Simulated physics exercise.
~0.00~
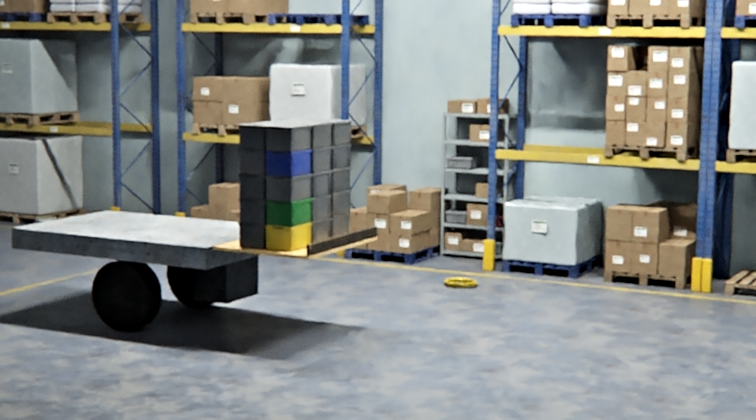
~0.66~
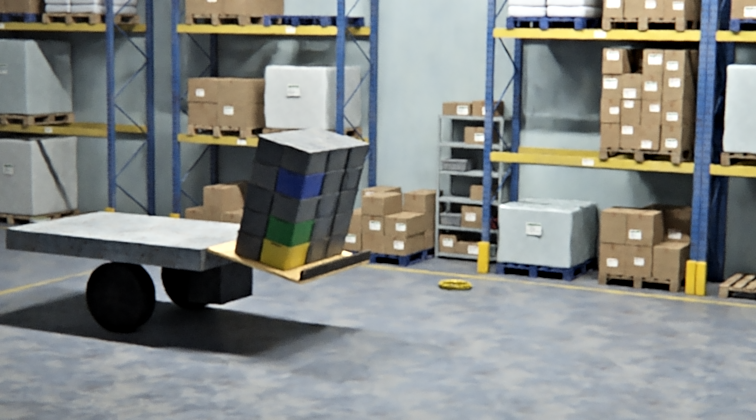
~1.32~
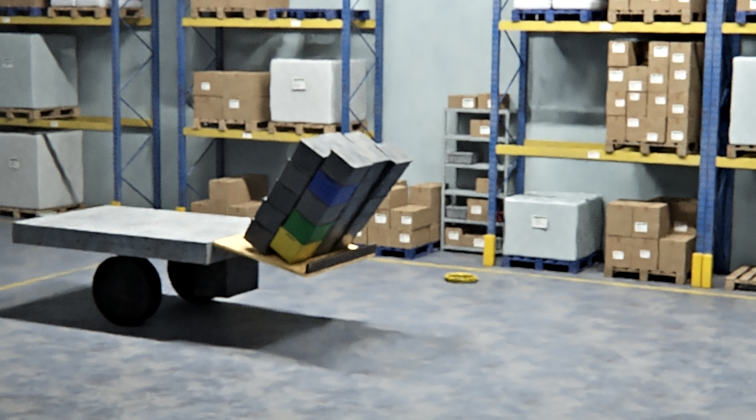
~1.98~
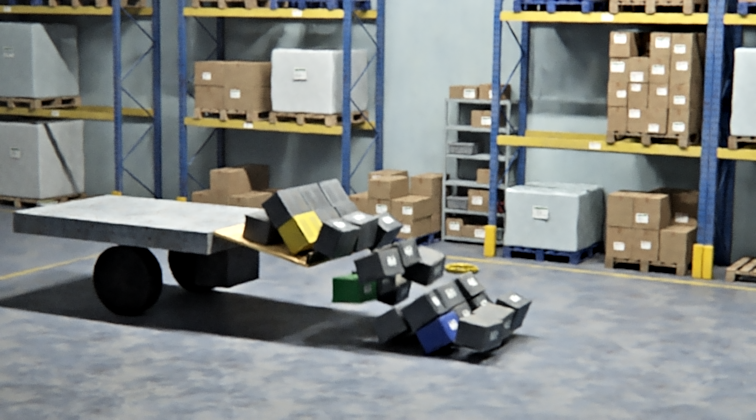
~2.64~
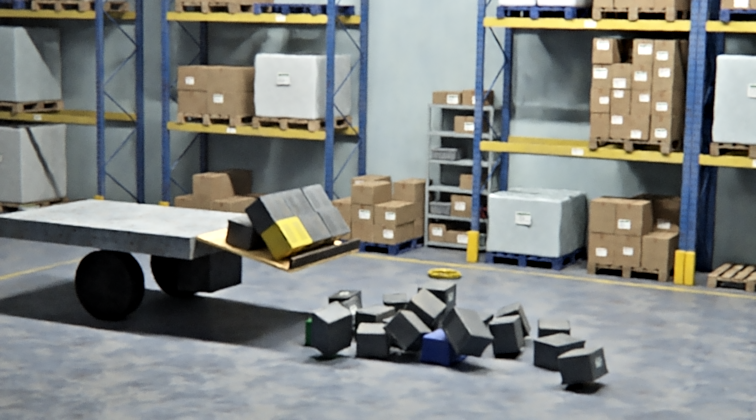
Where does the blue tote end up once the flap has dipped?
It goes over the edge of the flap and ends up on the warehouse floor among the fallen dark totes.
